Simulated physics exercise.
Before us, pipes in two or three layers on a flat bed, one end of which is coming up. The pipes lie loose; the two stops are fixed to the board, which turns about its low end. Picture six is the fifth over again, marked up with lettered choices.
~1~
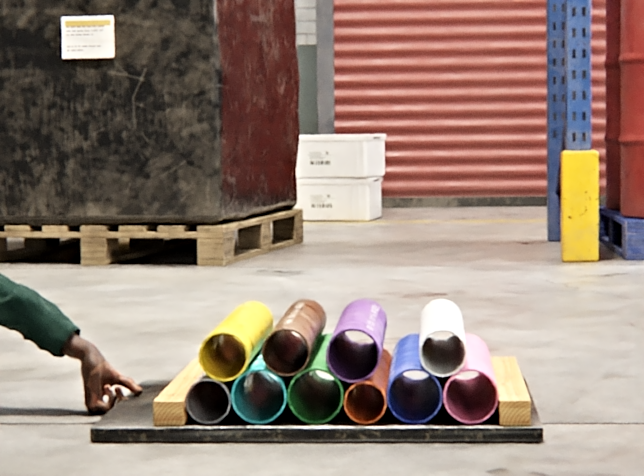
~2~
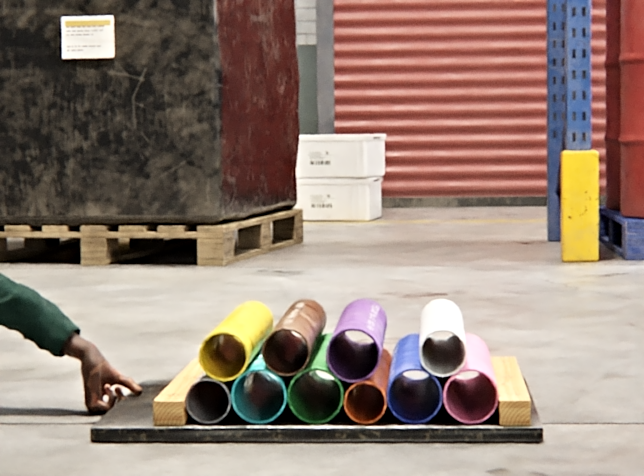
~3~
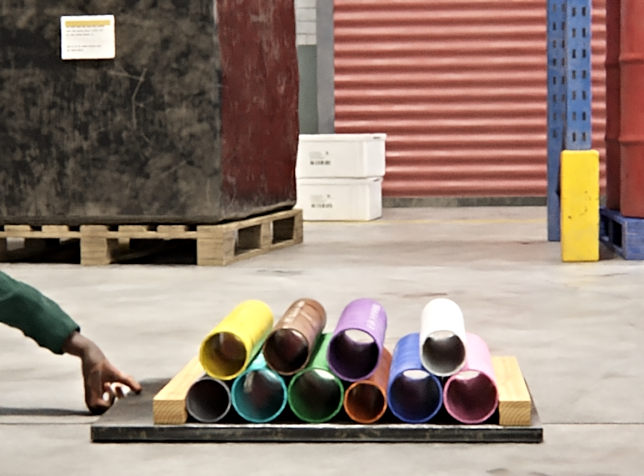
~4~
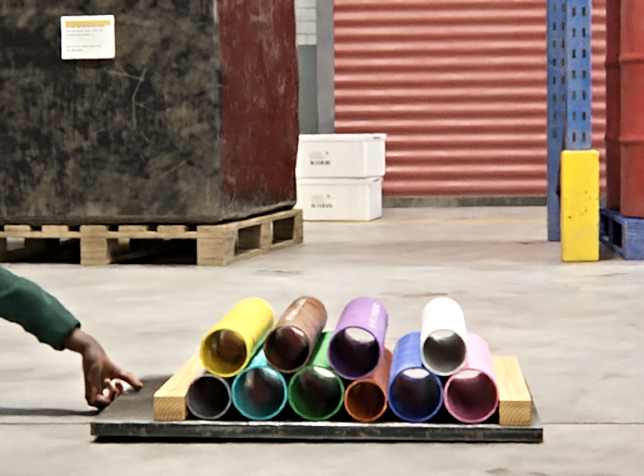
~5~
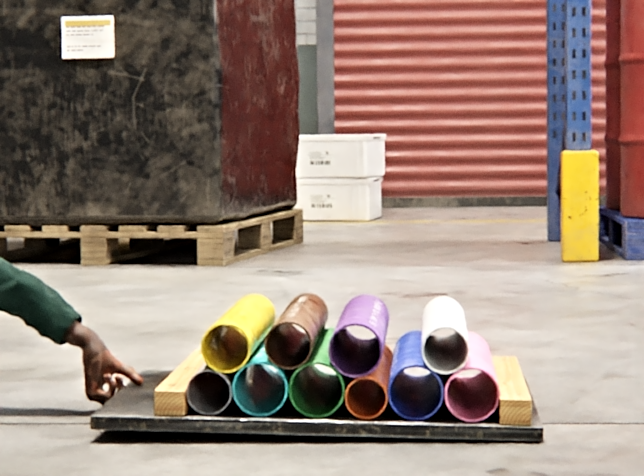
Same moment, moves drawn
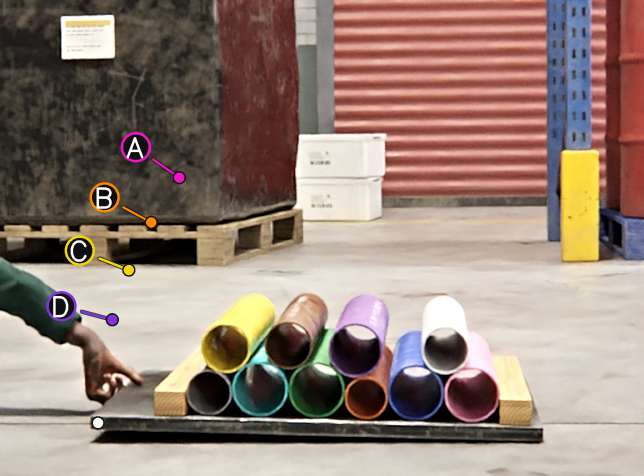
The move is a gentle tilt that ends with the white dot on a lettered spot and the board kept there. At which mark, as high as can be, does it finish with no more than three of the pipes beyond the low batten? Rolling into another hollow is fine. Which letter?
A is the limit.
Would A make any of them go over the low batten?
At A: Yes.
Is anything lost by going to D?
No, at D.
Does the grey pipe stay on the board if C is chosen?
Yes.
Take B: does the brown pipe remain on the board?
Yes, with B.
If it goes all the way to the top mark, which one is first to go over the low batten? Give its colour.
The white one.
On the marked copy, A at (179, 178); B at (151, 222); C at (129, 270); D at (113, 320); the white dot at (98, 423).
Following A. Soon after the start, board at 20°.
Later, board at 36°.
In the end, board at 36°, three over the low batten (purple, white, brown).
As for the rest, B none over the low batten; C none over the low batten; D none over the low batten.
